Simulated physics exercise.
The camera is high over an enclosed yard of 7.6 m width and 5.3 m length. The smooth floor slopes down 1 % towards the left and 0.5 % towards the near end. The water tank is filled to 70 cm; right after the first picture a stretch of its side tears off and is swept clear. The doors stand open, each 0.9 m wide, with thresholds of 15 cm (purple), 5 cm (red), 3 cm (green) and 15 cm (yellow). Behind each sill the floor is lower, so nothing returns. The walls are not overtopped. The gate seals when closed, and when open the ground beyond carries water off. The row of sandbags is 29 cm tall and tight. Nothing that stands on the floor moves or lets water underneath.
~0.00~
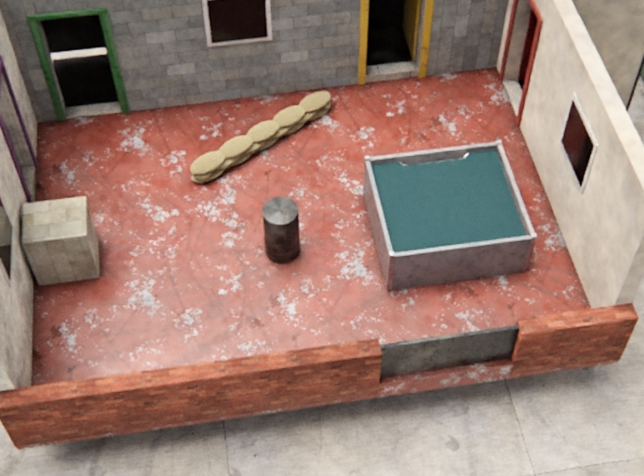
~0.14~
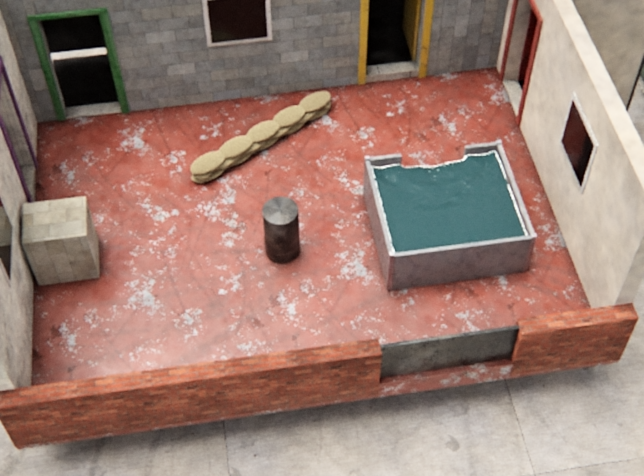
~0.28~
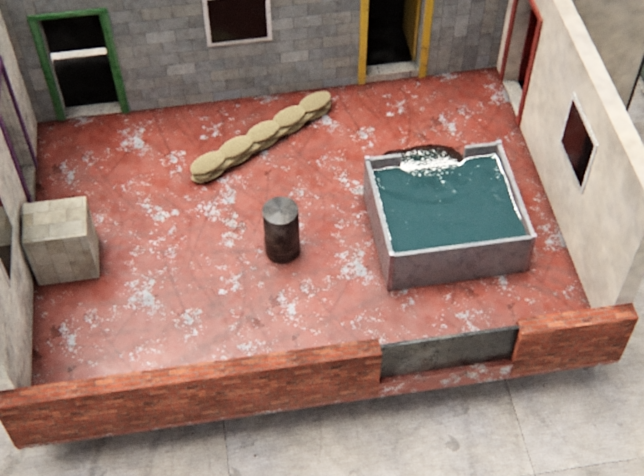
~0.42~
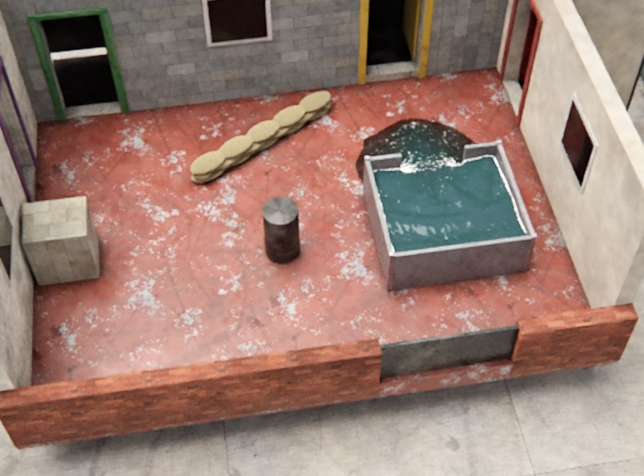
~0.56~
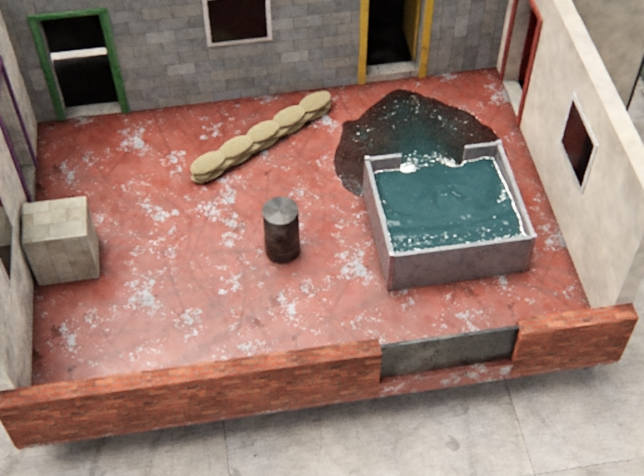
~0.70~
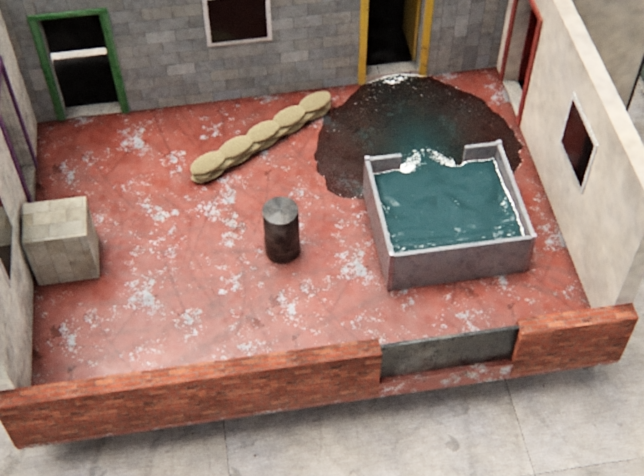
Teal water in a square grey tank at the right drops through a break in its far rim, foaming white, and spreads behind it as a widening dark sheet, reaching out to both sides. A fixed high camera looks down on a walled yard with a worn, white-flecked red floor. A knobbly tan bolster, dark cylinder and pale block stand nearby, with green, yellow and red doorways beyond.
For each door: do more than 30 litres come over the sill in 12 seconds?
The water let in: At the purple door it stays under the limit; at the red door it exceeds the limit; at the green door it does not reach the limit; at the yellow door it passes the limit.
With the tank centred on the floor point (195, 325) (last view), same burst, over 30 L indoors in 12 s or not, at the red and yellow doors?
Then: Red above, yellow below.
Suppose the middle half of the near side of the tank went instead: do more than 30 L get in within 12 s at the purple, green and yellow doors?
Against that limit: Purple below, green past it, yellow not over.
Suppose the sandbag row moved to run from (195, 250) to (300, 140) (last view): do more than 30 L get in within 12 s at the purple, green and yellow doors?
Against that limit: Purple below, green past it, yellow past it.
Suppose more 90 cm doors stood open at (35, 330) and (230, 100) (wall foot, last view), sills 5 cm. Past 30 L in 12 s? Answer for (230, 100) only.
There: Not over.
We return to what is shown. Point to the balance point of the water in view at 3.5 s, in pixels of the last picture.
At about (402, 172).
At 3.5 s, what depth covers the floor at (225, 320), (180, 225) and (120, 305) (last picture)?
Roughly 0, 2 and 0 cm, in turn.
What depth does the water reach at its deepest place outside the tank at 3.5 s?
Up to some 22 cm.
After 1.4 s water covers 20 % of the floor and is deepest (38 cm) near (497, 72); purple door not reached, red door 10 cm at the sill, 0 L in, green door not reached, yellow door 29 cm at the sill, 58 L in.
After 2.2 s water covers 25 % of the floor and is deepest (29 cm) near (447, 86); purple door not reached, red door 18 cm at the sill, 33 L in, green door not reached, yellow door 29 cm at the sill, 129 L in.
After 3.5 s water covers 45 % of the floor and is deepest (22 cm) near (404, 91); purple door not reached, red door 15 cm at the sill, 97 L in, green door 2 cm at the sill, 0 L in, yellow door 21 cm at the sill, 173 L in.
After 7.0 s water covers 80 % of the floor and is deepest (12 cm) near (341, 106); purple door 8 cm at the sill, 0 L in, red door 11 cm at the sill, 215 L in, green door 2 cm at the sill, 0 L in, yellow door 11 cm at the sill, 192 L in.
After 12.0 s water covers 90 % of the floor and is deepest (11 cm) near (102, 408); purple door 5 cm at the sill, 0 L in, red door 4 cm at the sill, 240 L in, green door 4 cm at the sill, 4 L in, yellow door 6 cm at the sill, 192 L in.
